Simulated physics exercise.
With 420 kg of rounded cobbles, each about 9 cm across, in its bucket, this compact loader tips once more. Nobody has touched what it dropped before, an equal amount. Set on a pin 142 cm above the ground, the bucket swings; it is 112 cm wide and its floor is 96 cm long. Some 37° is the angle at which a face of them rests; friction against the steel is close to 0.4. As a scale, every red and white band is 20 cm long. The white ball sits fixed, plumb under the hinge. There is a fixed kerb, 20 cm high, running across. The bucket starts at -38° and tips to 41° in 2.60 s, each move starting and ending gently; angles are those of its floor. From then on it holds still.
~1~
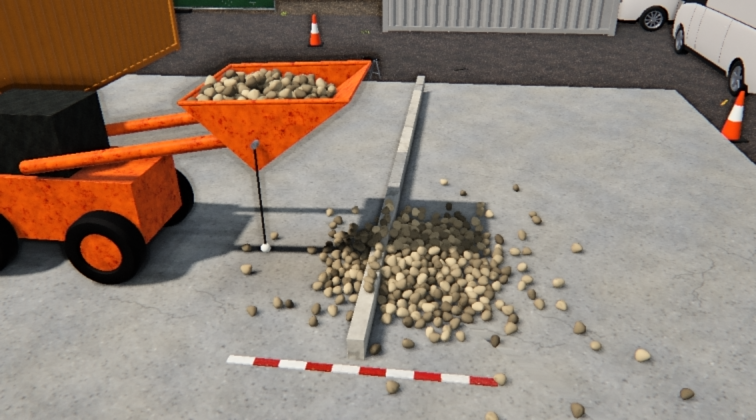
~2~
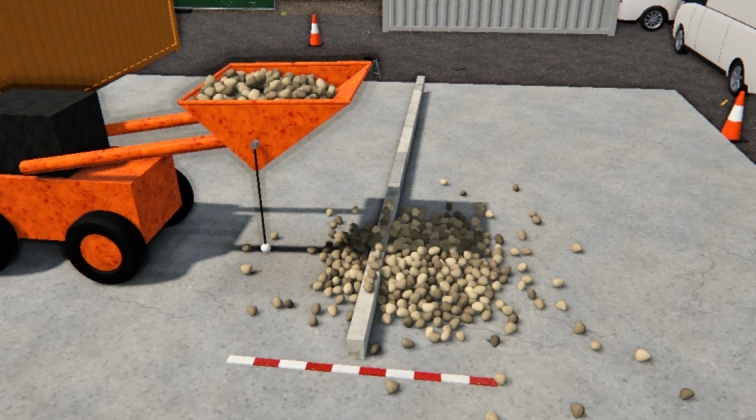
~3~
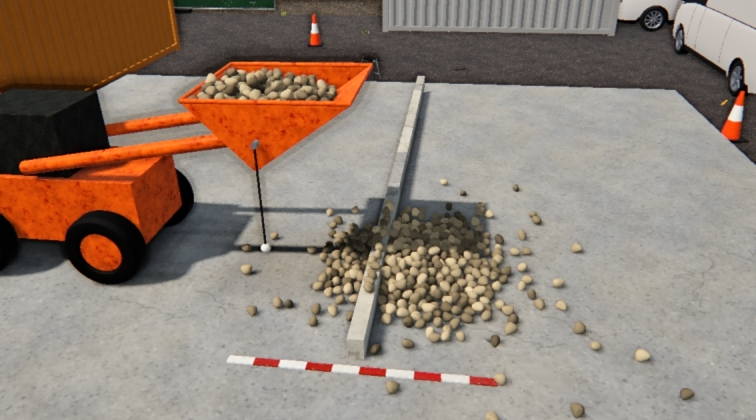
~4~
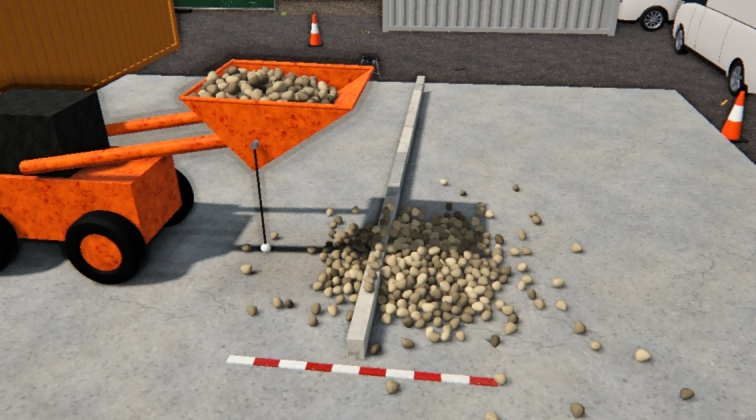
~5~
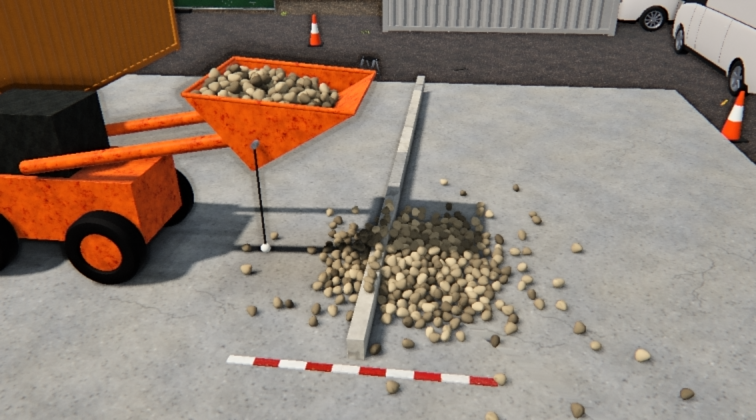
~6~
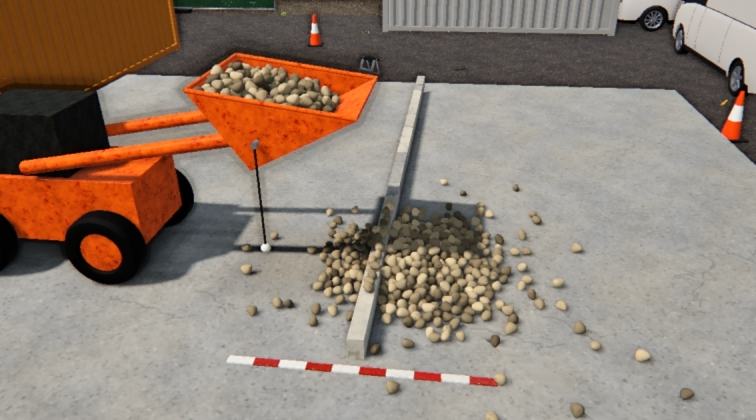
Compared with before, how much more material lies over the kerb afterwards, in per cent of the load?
Some 64 per cent of a load more.
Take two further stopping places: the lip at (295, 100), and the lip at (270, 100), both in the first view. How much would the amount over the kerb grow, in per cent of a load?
First place about 5 %, second about 0 %.
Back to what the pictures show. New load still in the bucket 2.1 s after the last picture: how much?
5 %.
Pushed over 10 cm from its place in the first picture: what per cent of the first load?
Estimate: 15 %, roughly.
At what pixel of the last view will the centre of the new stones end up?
Centre at roughly (398, 253).
Then, 1.4 s after the last picture the floor is at 29°; in per cent of one load, 87 in the bucket, 33 on this side of the kerb, 80 over the kerb; the foremost stones are at (594, 328).
Then, 2.1 s after the last picture the floor is at 41°; in per cent of one load, 4 in the bucket, 66 on this side of the kerb, 129 over the kerb; the foremost stones are at (594, 328).
Then, 2.4 s after the last picture the floor is at 41°; in per cent of one load, 0 in the bucket, 59 on this side of the kerb, 141 over the kerb; the foremost stones are at (594, 328).
Then, 5.2 s after the last picture the floor is at 41°; in per cent of one load, 0 in the bucket, 58 on this side of the kerb, 142 over the kerb; the foremost stones are at (590, 310). Net gain over the kerb, 64.
